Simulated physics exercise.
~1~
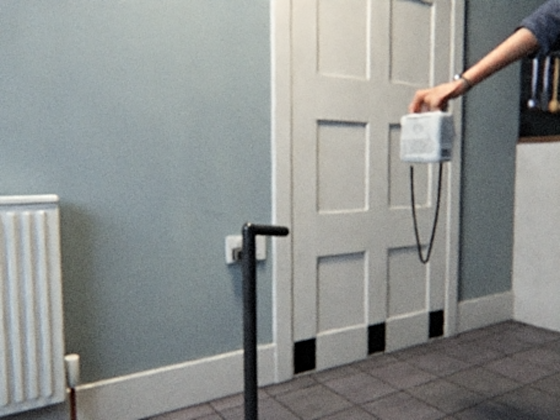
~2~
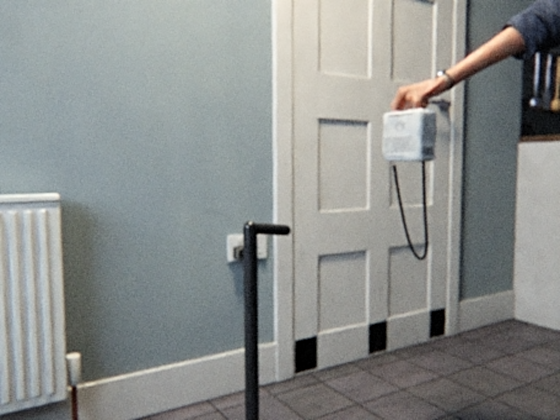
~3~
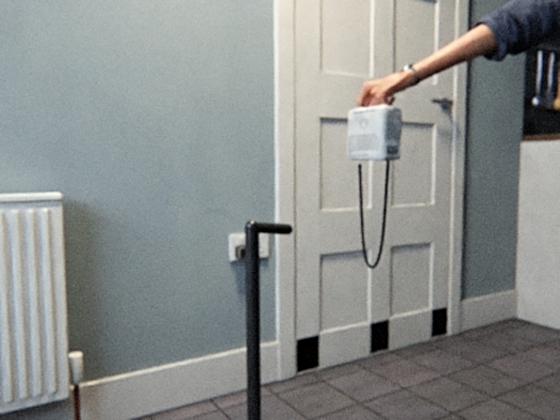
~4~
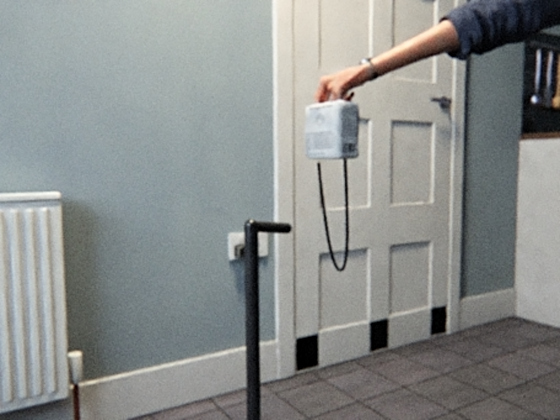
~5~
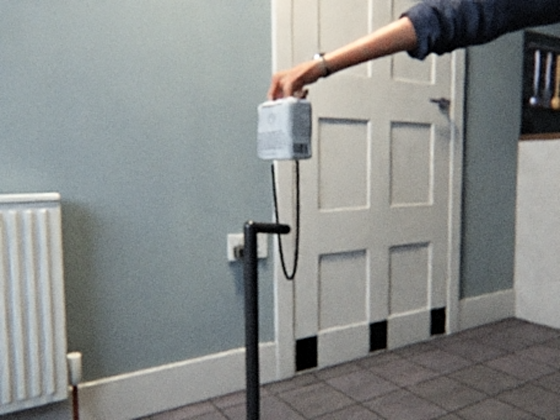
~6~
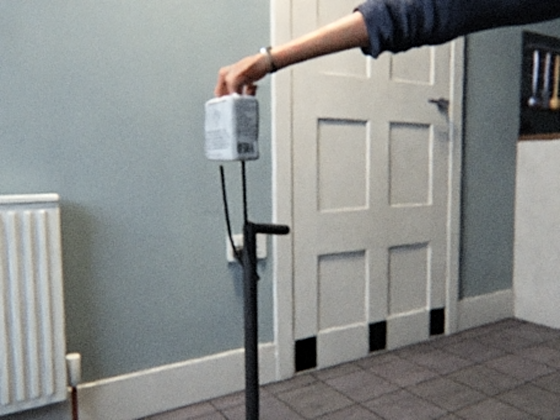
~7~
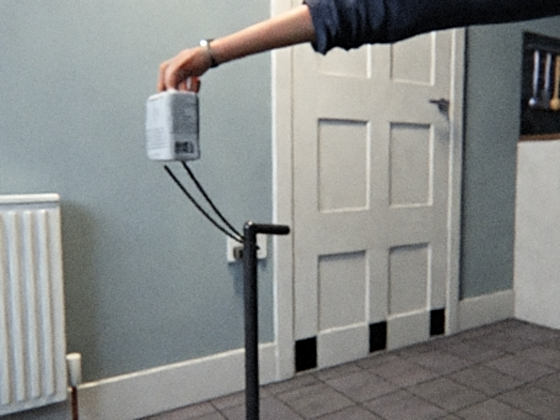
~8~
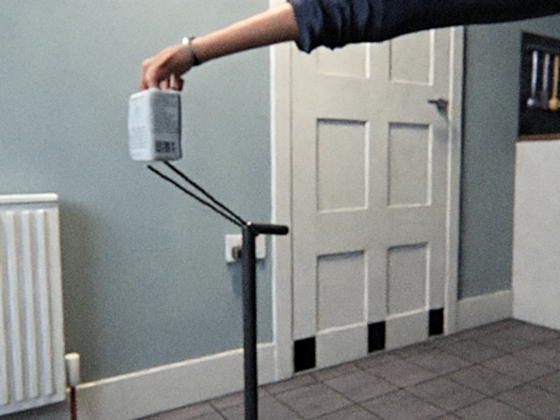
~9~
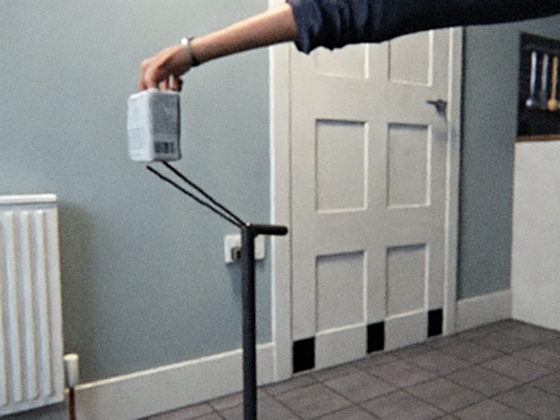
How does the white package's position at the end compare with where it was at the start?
At the start it is in front of the door, to the right of the post. At the end it is to the left of the post, in front of the blue-grey wall and at a slightly higher level.
